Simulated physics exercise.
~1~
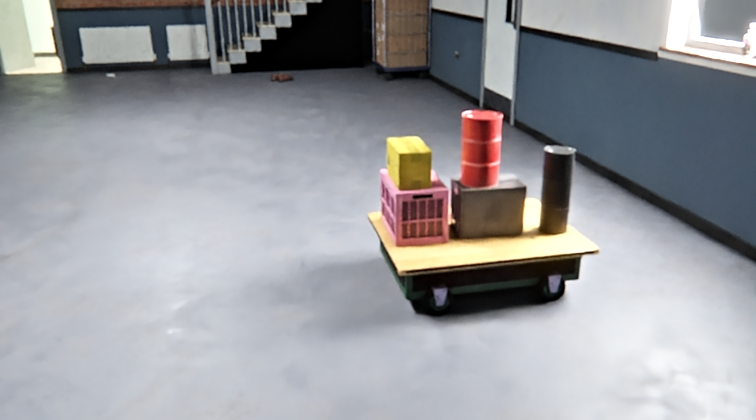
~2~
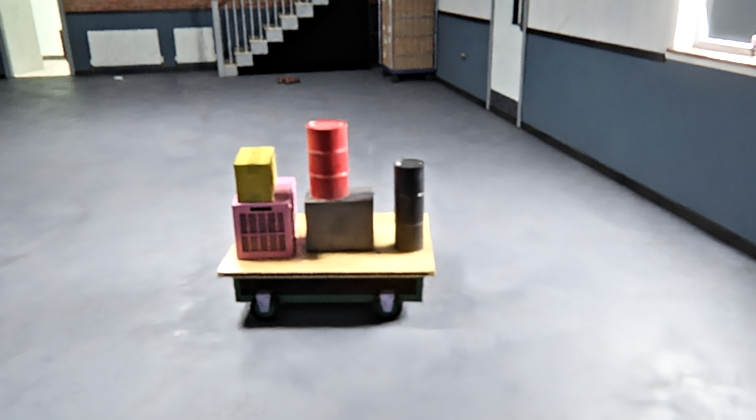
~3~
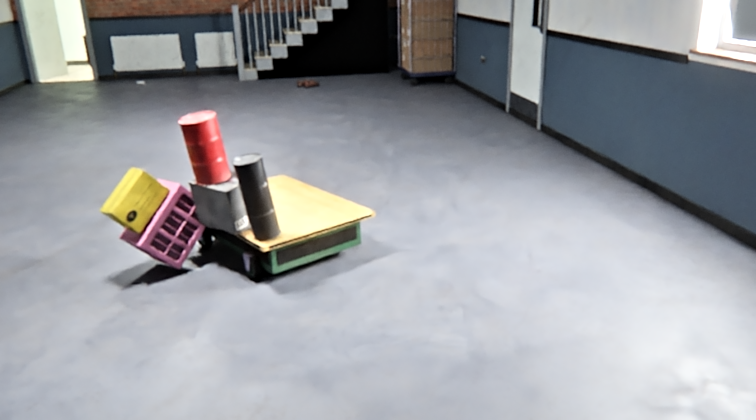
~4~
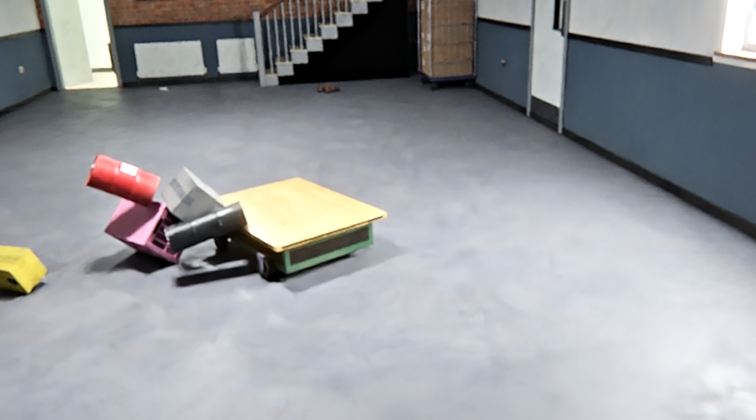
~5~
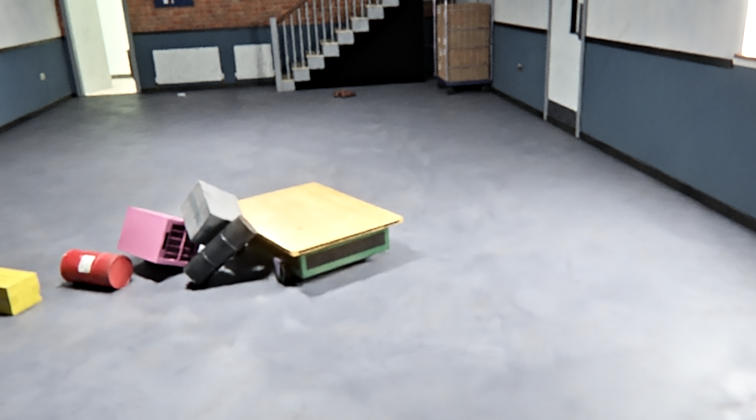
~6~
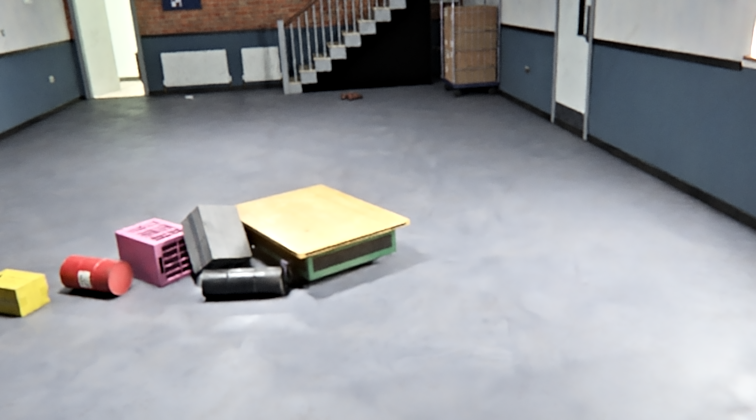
In a large grey-floored room, a loaded cart moves left, turns sharply and stops, all five objects toppling onto the floor.
